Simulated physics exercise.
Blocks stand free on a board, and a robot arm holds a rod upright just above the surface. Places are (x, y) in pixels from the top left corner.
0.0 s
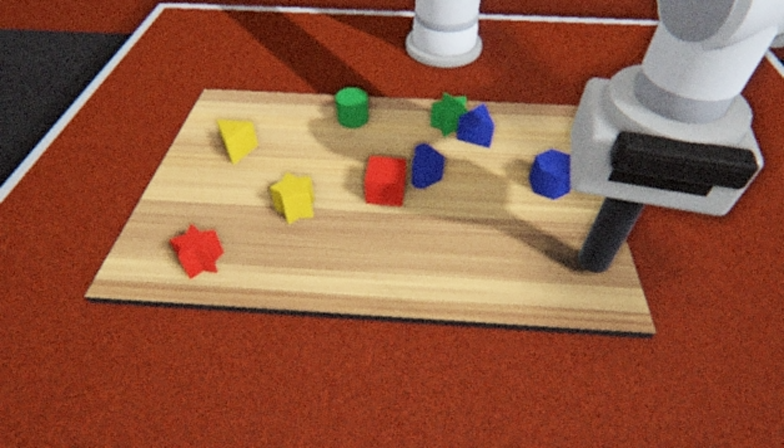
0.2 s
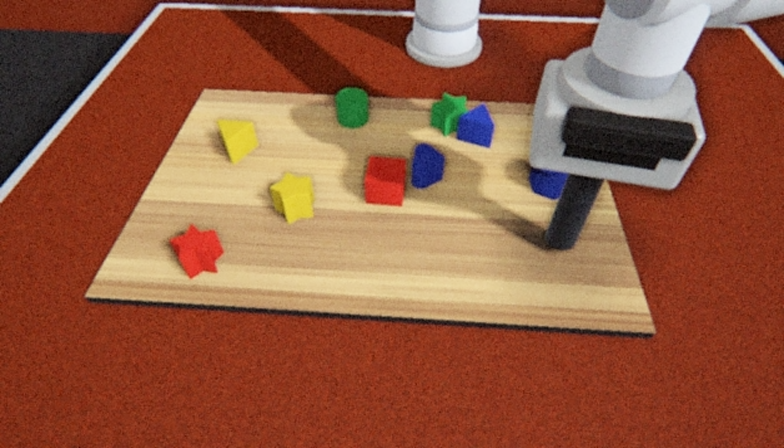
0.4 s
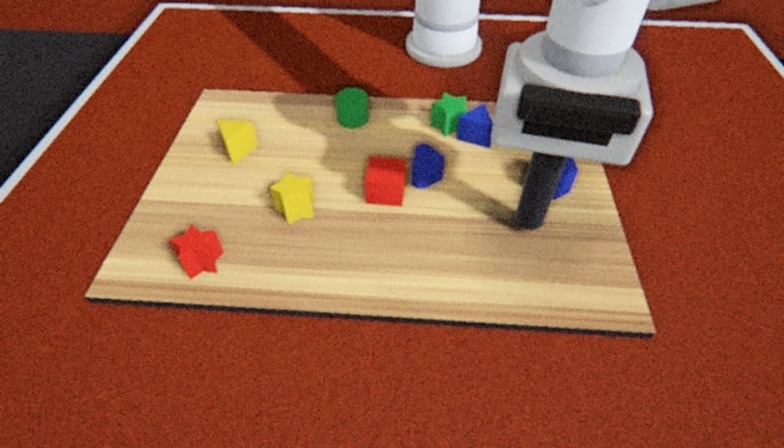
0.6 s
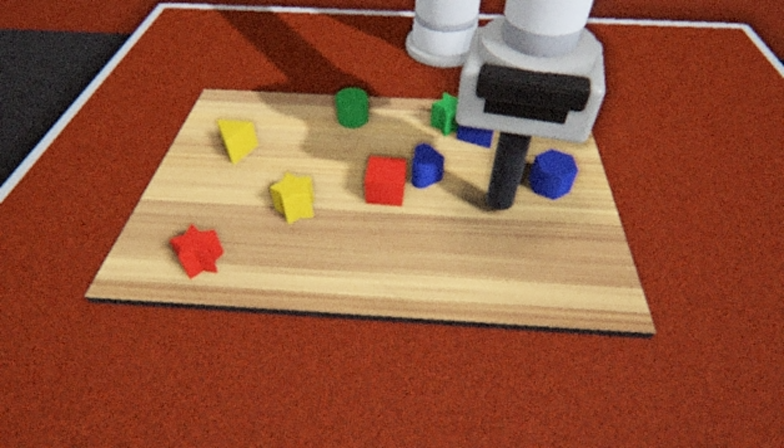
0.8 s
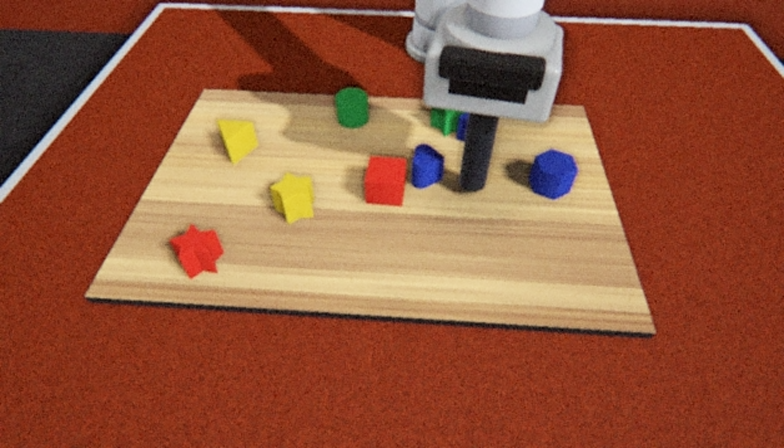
A white robot arm holding a dark upright rod glides steadily leftward and slightly back over a pale wooden board on a reddish surface, seen from above by a still camera. Yellow and red blocks lie at left, a green cylinder at the back, a red block mid-board, and blue and green blocks rightward. The rod passes before the right-hand blue block, nearing the middle blue one, while every block stays still.
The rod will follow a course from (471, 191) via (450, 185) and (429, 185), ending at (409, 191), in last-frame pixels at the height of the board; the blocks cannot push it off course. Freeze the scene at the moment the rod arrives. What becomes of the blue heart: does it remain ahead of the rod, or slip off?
The blue heart won't stay at the front of the rod.
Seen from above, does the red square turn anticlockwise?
I'd say yes.
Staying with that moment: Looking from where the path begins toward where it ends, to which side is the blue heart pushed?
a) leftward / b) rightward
Option b.
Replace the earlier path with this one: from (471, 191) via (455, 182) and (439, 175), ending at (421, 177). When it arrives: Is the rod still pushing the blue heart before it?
Yes
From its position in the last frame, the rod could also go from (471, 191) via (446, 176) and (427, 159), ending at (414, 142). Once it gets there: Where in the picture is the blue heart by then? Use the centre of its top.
In the picture, that point is around (407, 146).
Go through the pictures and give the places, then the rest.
In the first picture, lower end of the rod at (594, 261), tops of blocks, red square at (386, 169), blue heart at (427, 154).
In the second picture, rod at (560, 240), blocks as before.
In the third picture, rod at (529, 219), blocks as before.
In the fourth picture, rod at (500, 201), blocks as before.
In the fifth picture, rod at (472, 183), red square at (386, 169), blue heart at (427, 154).
The first path, step by step. Halfway along, rod at (440, 176); blue heart at (417, 151), turned 15° anticlockwise.
At the end, rod at (409, 183); red square at (377, 169), turned 20° anticlockwise; blue heart at (406, 148).
